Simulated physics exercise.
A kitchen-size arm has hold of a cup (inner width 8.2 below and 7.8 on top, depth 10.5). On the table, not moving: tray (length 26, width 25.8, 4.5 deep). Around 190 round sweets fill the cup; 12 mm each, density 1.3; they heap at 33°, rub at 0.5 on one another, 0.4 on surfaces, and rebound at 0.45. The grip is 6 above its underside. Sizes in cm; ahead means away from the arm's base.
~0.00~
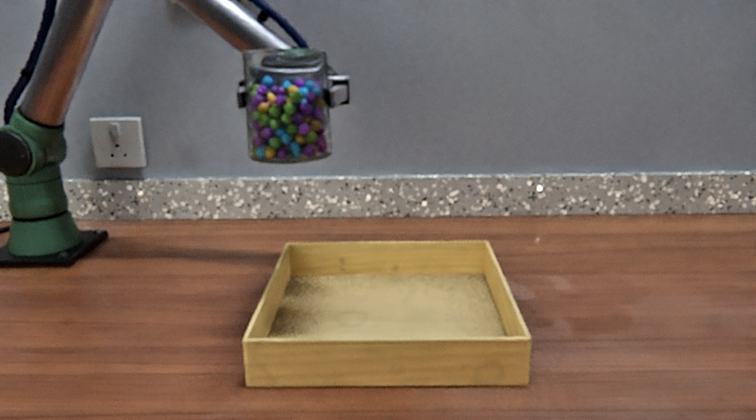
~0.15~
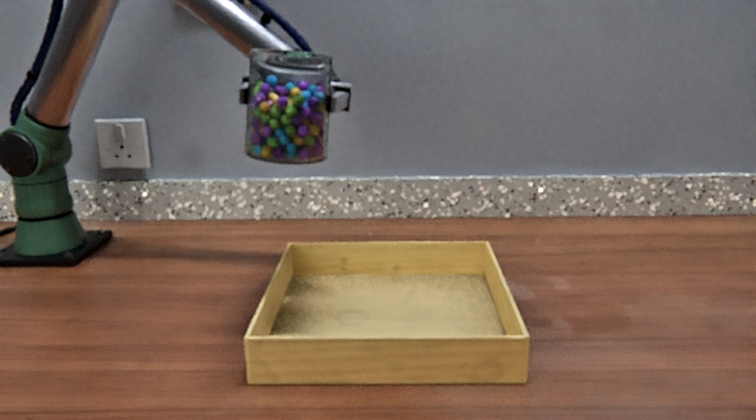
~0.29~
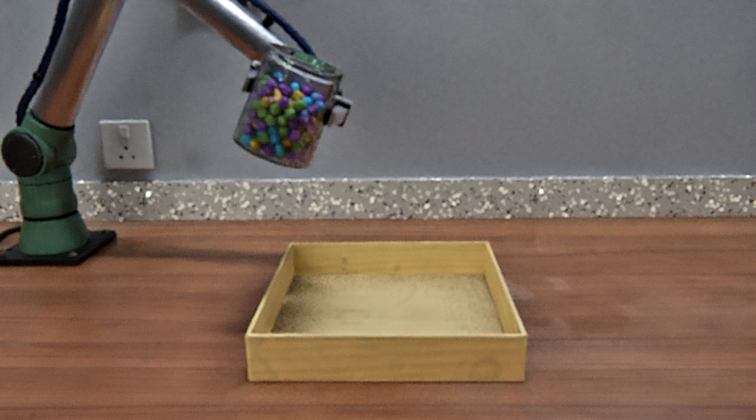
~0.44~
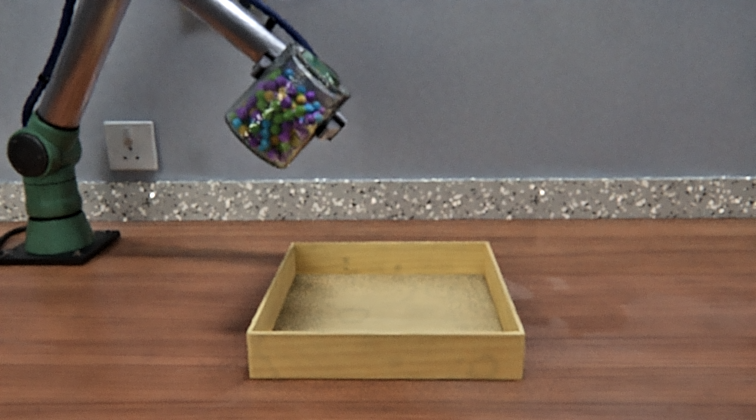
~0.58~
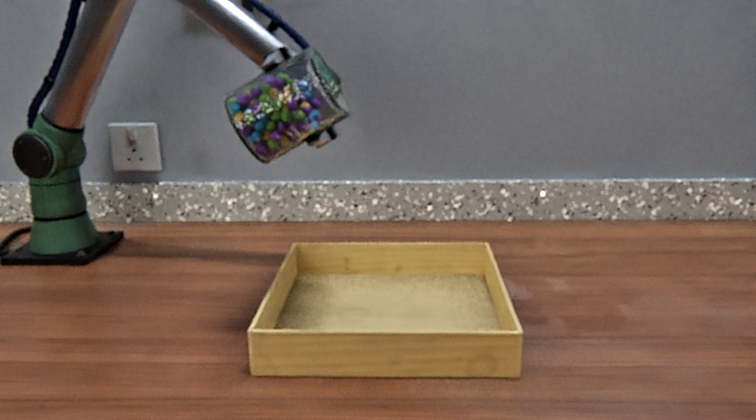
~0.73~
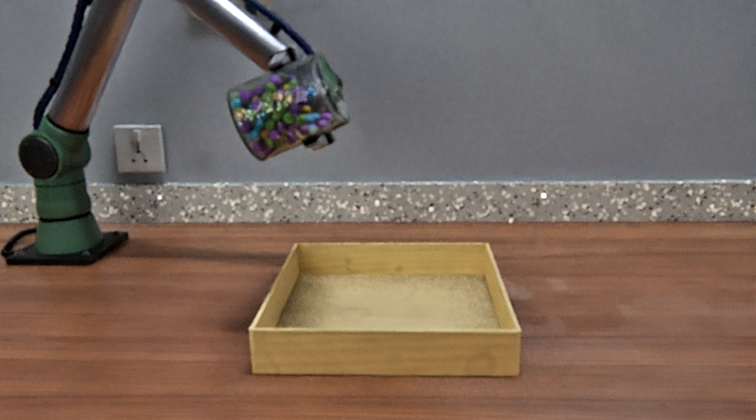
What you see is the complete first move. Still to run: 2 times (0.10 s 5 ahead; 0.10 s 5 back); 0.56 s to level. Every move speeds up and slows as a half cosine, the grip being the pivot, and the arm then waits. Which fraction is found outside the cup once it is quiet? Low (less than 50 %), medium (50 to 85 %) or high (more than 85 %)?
A low share, less than 50 %, ends outside the cup.
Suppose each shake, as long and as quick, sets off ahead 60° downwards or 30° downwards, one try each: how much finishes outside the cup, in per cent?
Some 5 and 15 per cent.
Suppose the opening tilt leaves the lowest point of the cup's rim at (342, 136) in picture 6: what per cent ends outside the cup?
About 80 per cent.
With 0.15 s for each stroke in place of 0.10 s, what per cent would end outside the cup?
In that case some 20 per cent.
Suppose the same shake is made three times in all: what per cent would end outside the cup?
Then about 45 per cent.
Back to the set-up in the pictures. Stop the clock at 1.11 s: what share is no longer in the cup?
Some 30 per cent.
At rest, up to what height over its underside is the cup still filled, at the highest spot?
About 6.0 cm.
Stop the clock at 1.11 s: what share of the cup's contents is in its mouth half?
About 70 per cent.
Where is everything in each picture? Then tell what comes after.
The first picture shows cup middle at (288, 106), level; upper third of the load around (291, 102), from x 255 to 325, top at y 85; 193 in the cup.
The second picture shows cup middle at (289, 107), tilted 6° forward; upper third of the load around (291, 103), from x 255 to 320, top at y 85.
The third picture shows cup middle at (288, 107), tilted 23° forward; upper third of the load around (279, 104), from x 245 to 320, top at y 80.
The fourth picture shows cup middle at (288, 107), tilted 45° forward; upper third of the load around (274, 101), from x 235 to 320, top at y 75.
The fifth picture shows cup middle at (288, 106), tilted 62° forward; upper third of the load around (273, 97), from x 235 to 315, top at y 80.
The sixth picture shows cup middle at (289, 107), tilted 68° forward; upper third of the load around (273, 96), from x 235 to 325, top at y 80; 193 in the cup.
By 1.11 s, tilted 68° forward, highest piece 28 above the table; 139 in the cup, 37 in the tray, 2 on the table or floor, 15 in flight or on a rim.
By 1.50 s, tilted 18° forward, highest piece 29 above the table; 117 in the cup, 67 in the tray, 8 on the table or floor, 1 in flight or on a rim.
By 1.89 s, level, highest piece 26 above the table; 117 in the cup, 68 in the tray, 8 on the table or floor.
By 2.94 s, level, highest piece 26 above the table; 117 in the cup, 68 in the tray, 8 on the table or floor.
Final count, 117 in the cup, 68 in the tray, 8 on the table or floor. That is 39 % outside the cup.
